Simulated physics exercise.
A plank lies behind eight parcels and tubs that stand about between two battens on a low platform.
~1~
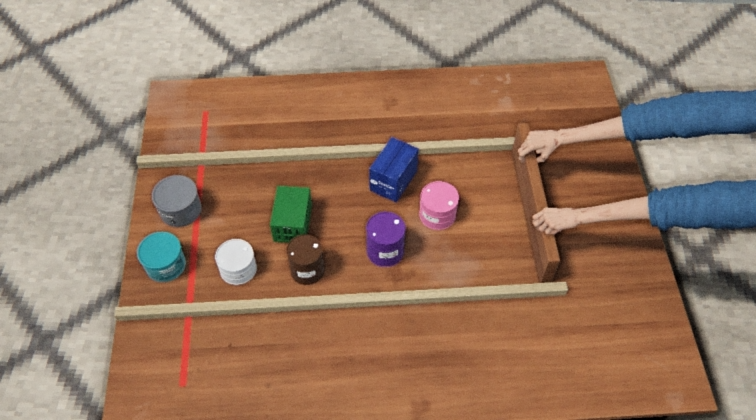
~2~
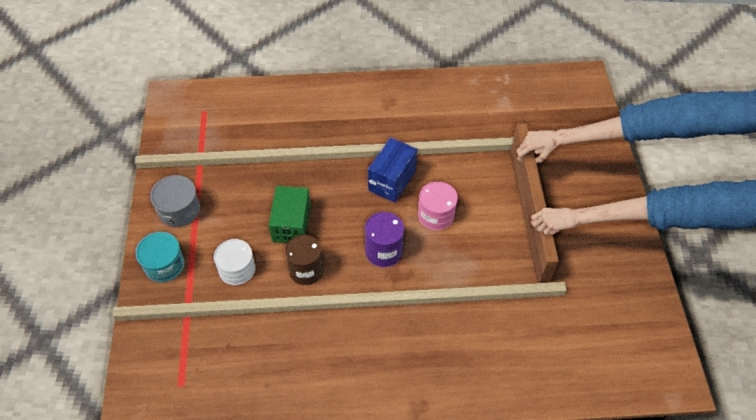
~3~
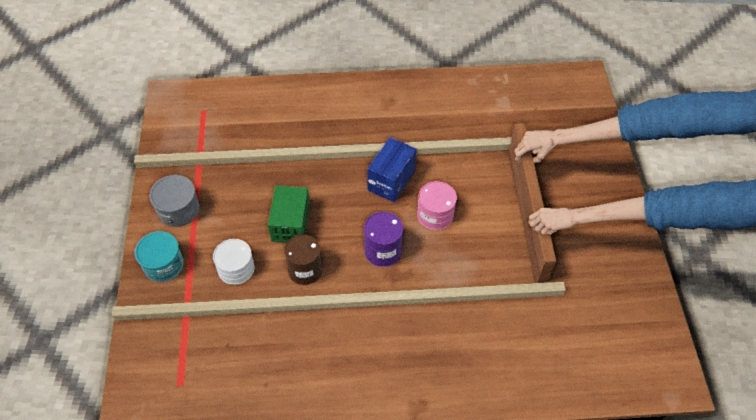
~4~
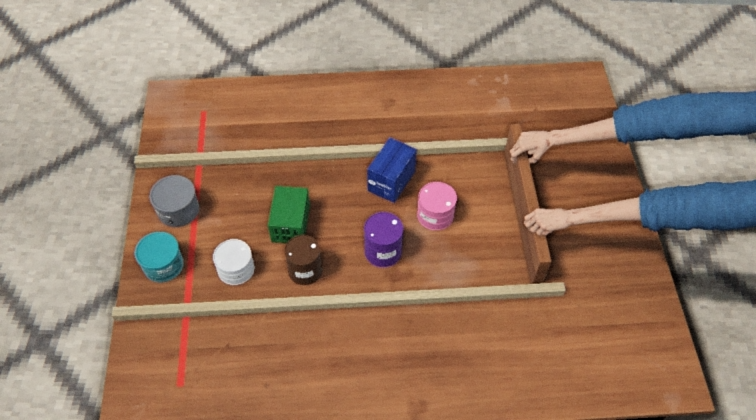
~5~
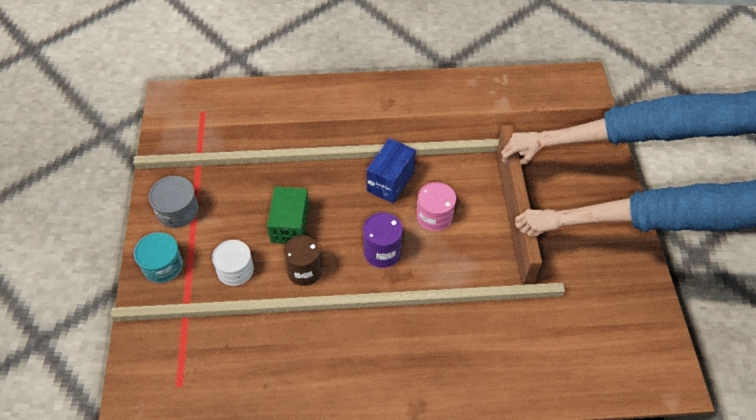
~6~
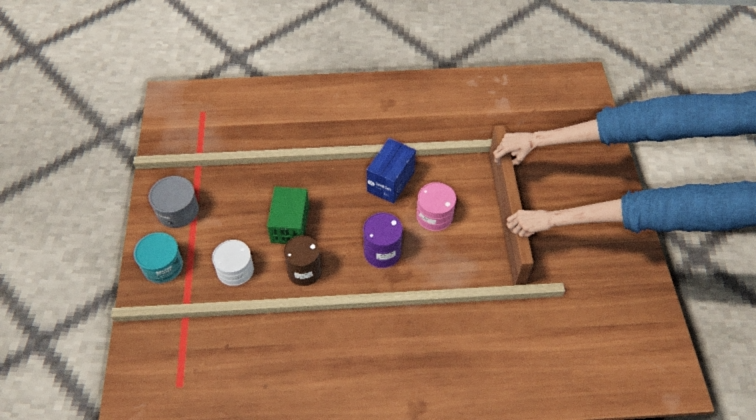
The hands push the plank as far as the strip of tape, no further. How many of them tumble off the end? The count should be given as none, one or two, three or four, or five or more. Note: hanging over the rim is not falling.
Final count: One or two.
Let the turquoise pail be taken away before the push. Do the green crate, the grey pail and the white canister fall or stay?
Obs.: Green crate is not lost, grey pail does drop, white canister is not lost.
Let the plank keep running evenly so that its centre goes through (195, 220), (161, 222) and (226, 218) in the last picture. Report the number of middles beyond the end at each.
The counts are 2, 4 and 0, in that order.
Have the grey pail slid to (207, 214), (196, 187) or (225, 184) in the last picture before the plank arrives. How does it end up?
At the three spots, the grey pail tips over, keeps its place and keeps its place.
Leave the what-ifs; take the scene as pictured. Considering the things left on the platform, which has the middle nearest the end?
That would be the green crate.
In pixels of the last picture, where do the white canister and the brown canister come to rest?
The white canister at (133, 277), the brown canister at (164, 285).
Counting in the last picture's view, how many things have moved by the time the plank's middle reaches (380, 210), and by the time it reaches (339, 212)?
3 by the first point, 5 by the second.
A little later, none off yet; turquoise pail at rest near (159, 258); grey pail at rest near (175, 203); white canister at rest near (233, 263).
When it is over, the number that fall off is one or two; down, grey pail and turquoise pail.
